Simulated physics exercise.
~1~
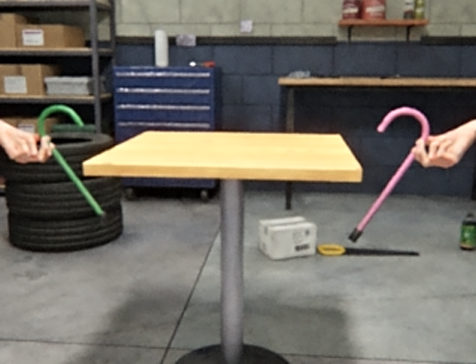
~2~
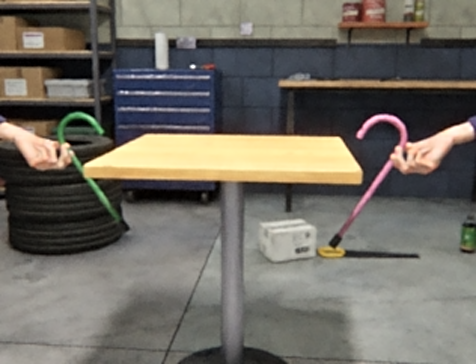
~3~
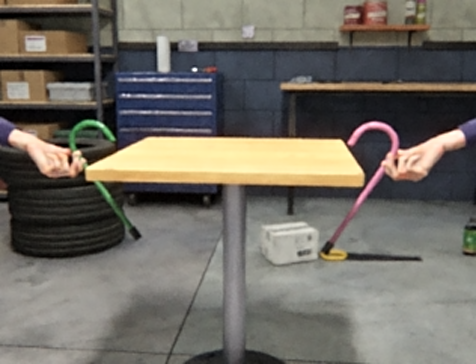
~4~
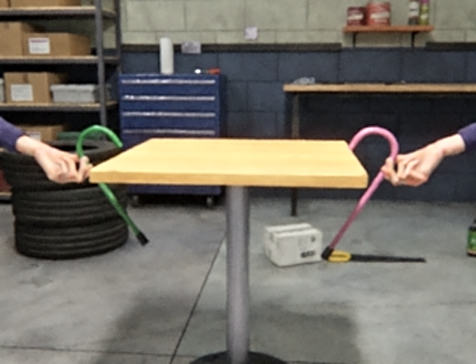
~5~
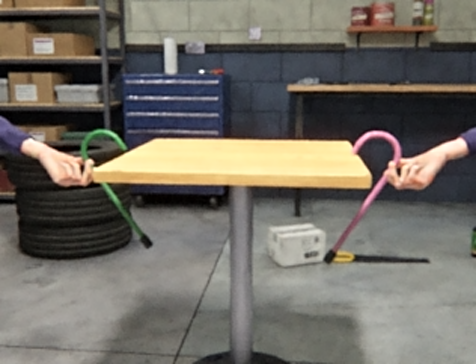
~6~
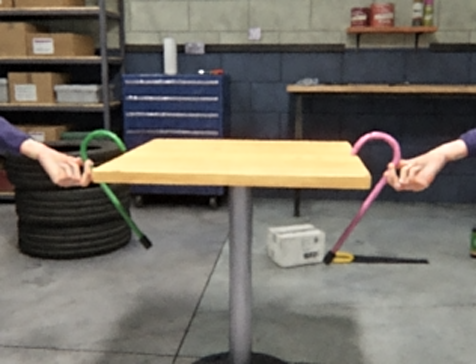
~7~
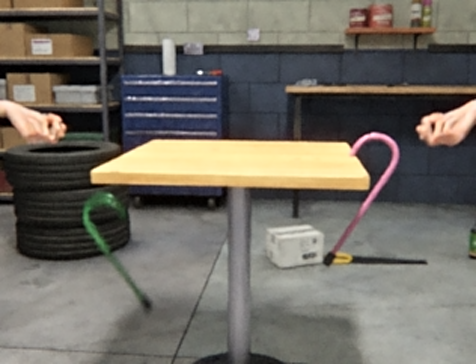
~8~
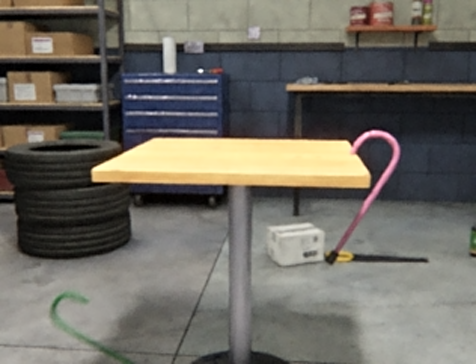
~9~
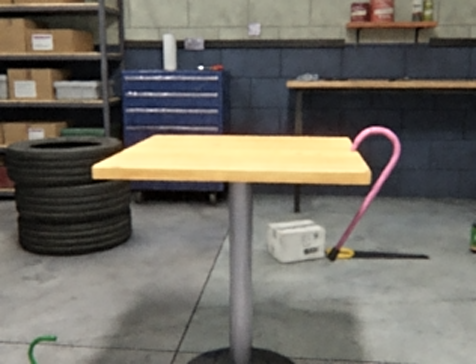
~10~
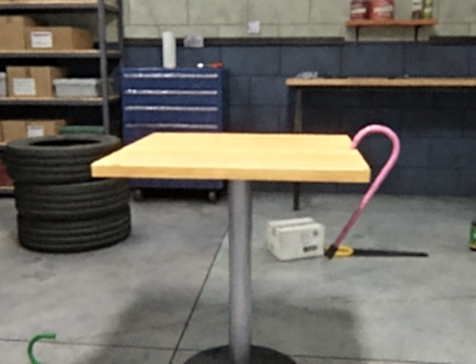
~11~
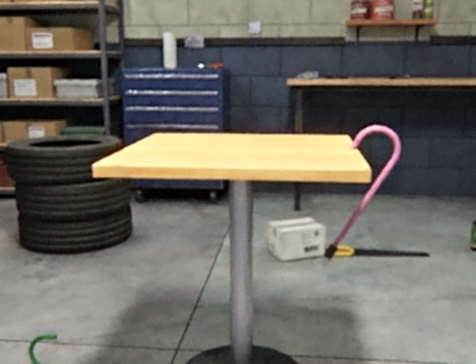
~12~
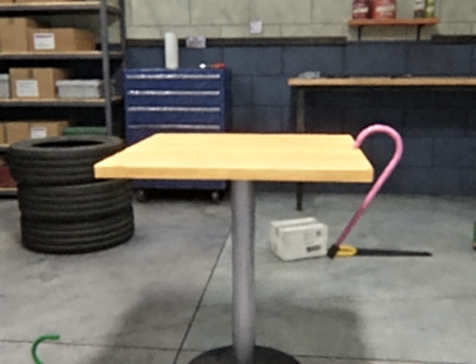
A green cane and a pink cane, each held by a hand, move in from the left and right toward opposite edges of a light wooden table in a workshop. The hands bring the curved handles up against the tabletop and pause there. Then both hands let go and draw back. The green cane drops at once past the left edge, tilting as it falls to the floor, while the pink cane stays hooked on the right edge. At the end, only the green cane's curved handle shows at the lower left, and the pink one still hangs from the table.
